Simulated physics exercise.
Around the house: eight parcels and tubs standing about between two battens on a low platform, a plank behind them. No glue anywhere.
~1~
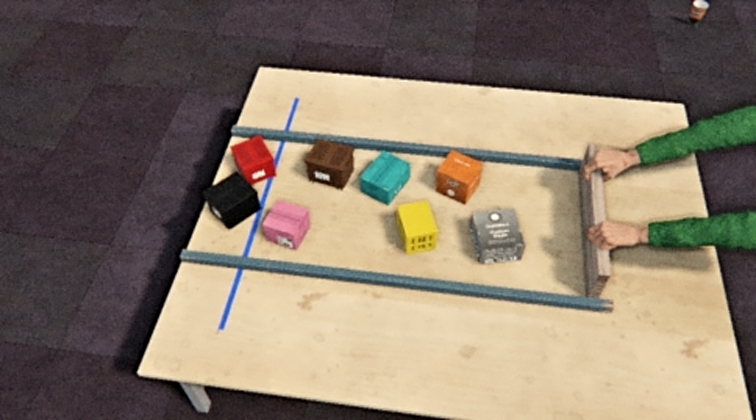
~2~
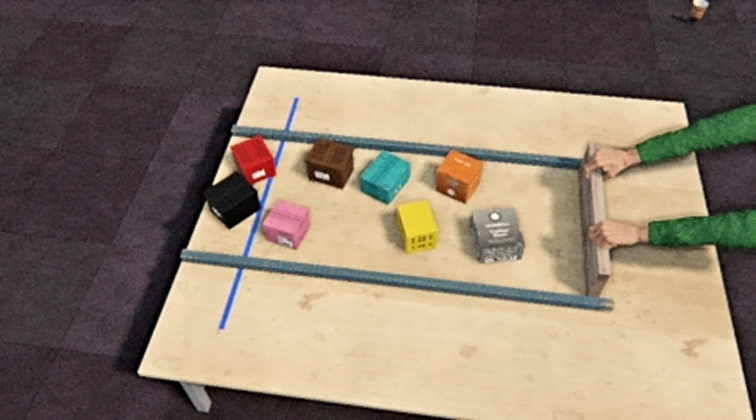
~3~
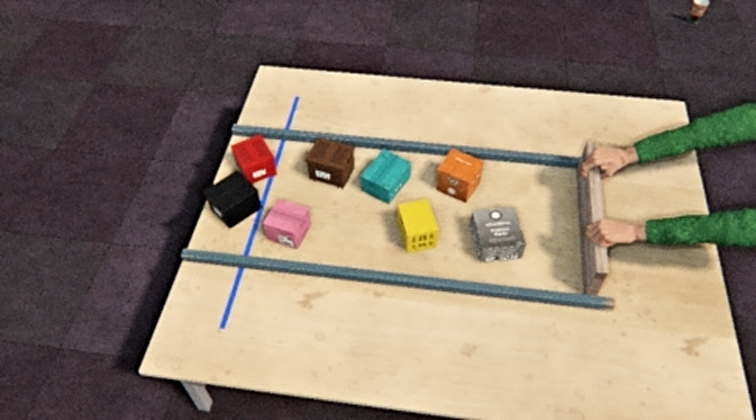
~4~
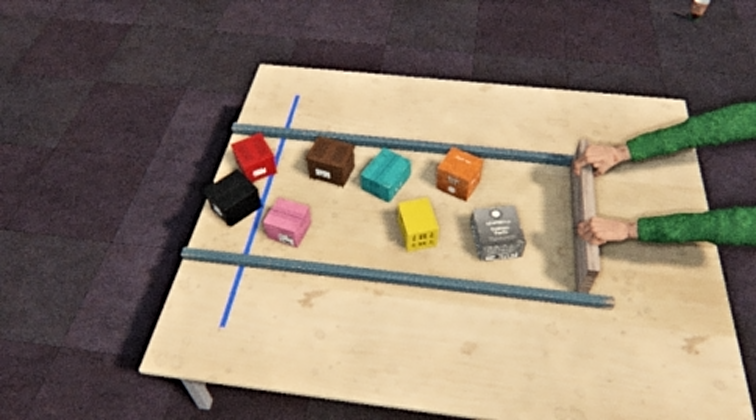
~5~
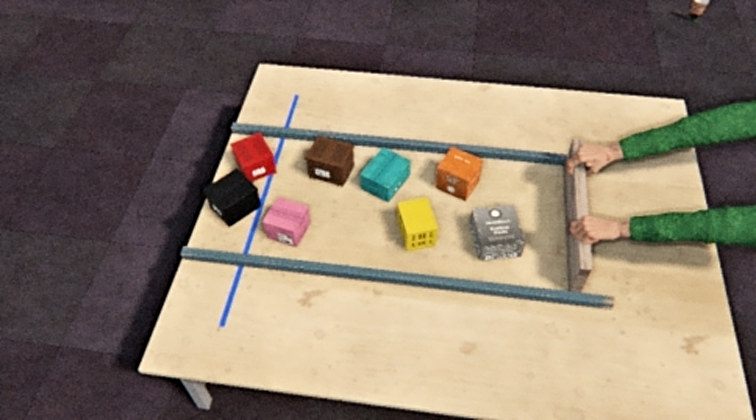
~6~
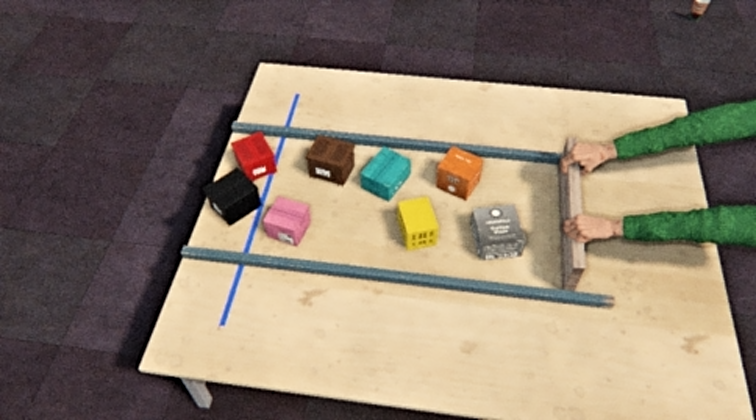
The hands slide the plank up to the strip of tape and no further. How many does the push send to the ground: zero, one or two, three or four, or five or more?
Here the number that fall off is three or four.
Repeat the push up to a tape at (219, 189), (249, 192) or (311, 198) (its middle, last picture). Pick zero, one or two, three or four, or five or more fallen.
The falls would be at least five; five or more; one to two.
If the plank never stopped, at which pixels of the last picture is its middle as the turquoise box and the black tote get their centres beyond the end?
Near (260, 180) and (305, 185).
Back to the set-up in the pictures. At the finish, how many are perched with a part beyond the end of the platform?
The number is 2.
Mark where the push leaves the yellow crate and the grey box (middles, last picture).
Near (202, 198) and (238, 201).
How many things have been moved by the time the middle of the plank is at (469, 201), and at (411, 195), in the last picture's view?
At the one place 3, at the other 5.
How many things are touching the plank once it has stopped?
In contact: 2.
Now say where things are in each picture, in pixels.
In the first picture, black tote (233, 201); red tote (254, 161); pink parcel (287, 225); plank (593, 219); tape (264, 197).
In the second picture, red tote (254, 161); turquoise box (385, 177).
In the third picture, pink parcel (288, 224); yellow crate (417, 226).
In the fourth picture, black tote (234, 199); brown tote (331, 162).
In the fifth picture, red tote (254, 159); plank (576, 213).
In the sixth picture, black tote (234, 197); red tote (255, 158); pink parcel (288, 221); plank (570, 212); tape (265, 193).
A little later, none off yet; black tote at rest near (234, 197); red tote at rest near (255, 158); pink parcel at rest near (288, 221).
Next, none off yet; black tote shifted a little near (217, 189); red tote tilted well over near (206, 151); pink parcel shifted well along near (222, 221).
When it is over, the number that fall off is three or four; down, brown tote, pink parcel, red tote and black tote.
